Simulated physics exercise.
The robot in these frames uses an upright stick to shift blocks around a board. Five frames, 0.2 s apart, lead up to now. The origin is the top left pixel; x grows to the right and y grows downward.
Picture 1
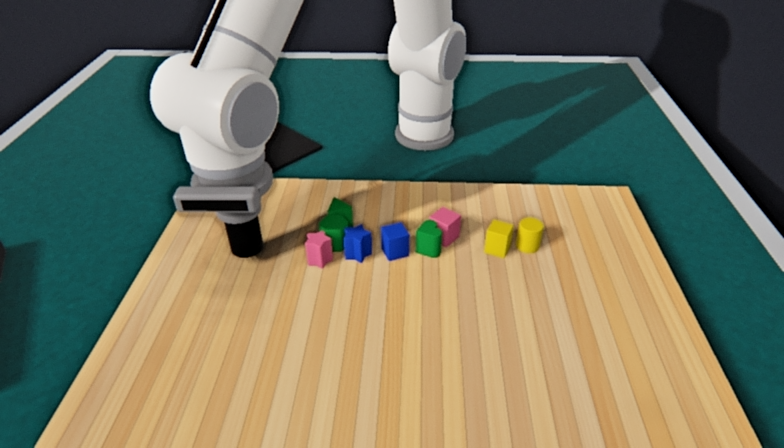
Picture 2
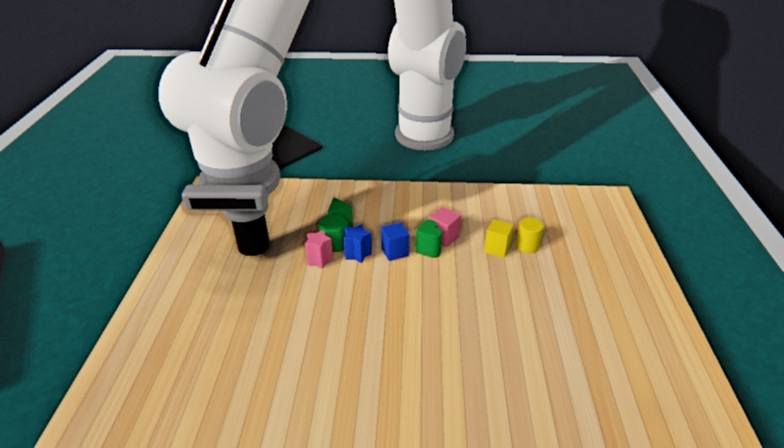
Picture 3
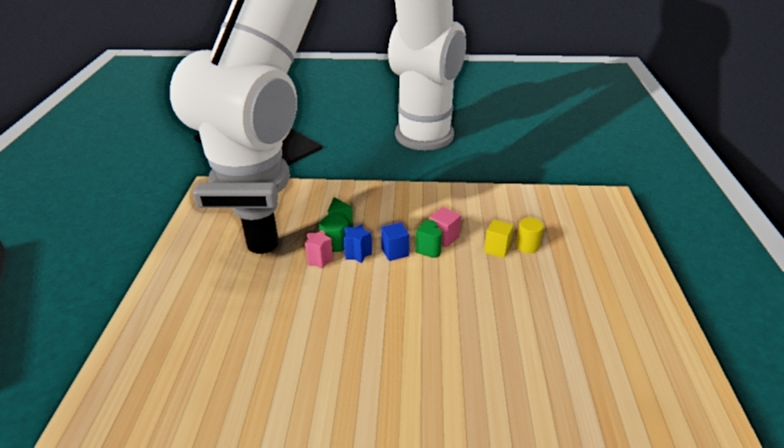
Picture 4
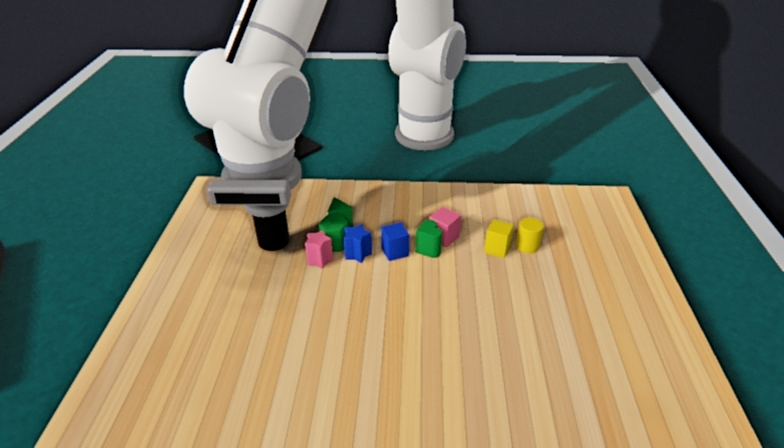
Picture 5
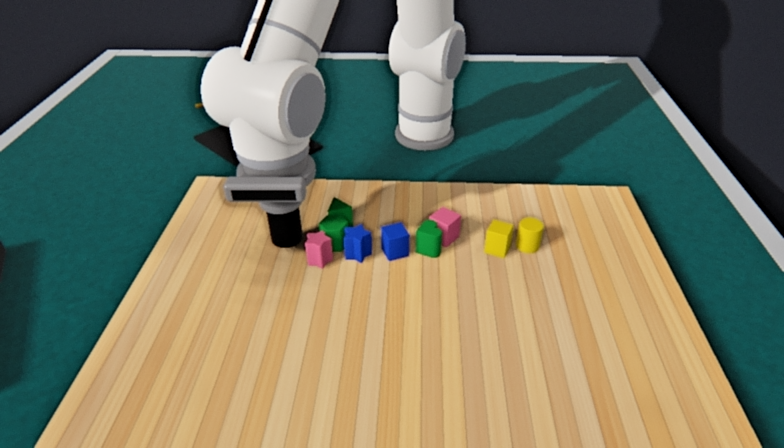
On a wooden board, a white robot arm moving its black stick rightward toward a row of small coloured blocks sitting still.
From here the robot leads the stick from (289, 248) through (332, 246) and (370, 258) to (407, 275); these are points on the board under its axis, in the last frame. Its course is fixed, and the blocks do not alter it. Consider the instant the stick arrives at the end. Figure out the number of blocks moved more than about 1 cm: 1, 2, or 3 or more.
I'd say three or more blocks get moved.
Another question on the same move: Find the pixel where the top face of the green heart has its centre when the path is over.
Its top middle: (451, 229).
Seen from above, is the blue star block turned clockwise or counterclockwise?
Seen from above, its turn is clockwise.
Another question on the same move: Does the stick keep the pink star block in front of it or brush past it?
Fallen away.
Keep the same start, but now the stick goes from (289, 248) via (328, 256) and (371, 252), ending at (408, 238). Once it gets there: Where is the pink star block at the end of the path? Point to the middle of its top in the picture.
Close to (349, 252).
On the path given first. One third of the way, stick (332, 237); pink star block (331, 241), turned 80° clockwise; green six-sided block (360, 219), turned 15° anticlockwise; blue star block (369, 233), turned 70° clockwise.
Two thirds of the way, stick (370, 249); pink star block (338, 244); green six-sided block (379, 218), turned 80° anticlockwise; blue star block (395, 243), turned 95° clockwise; blue four-sided block (416, 235); green heart (438, 229), turned 30° anticlockwise.
At the end, stick (407, 265); pink star block (338, 244), turned 130° clockwise; green six-sided block (379, 218), turned 80° anticlockwise; blue star block (433, 261), turned 100° clockwise; blue four-sided block (440, 242), turned 25° anticlockwise; green heart (451, 229), turned 70° anticlockwise; pink four-sided block still.
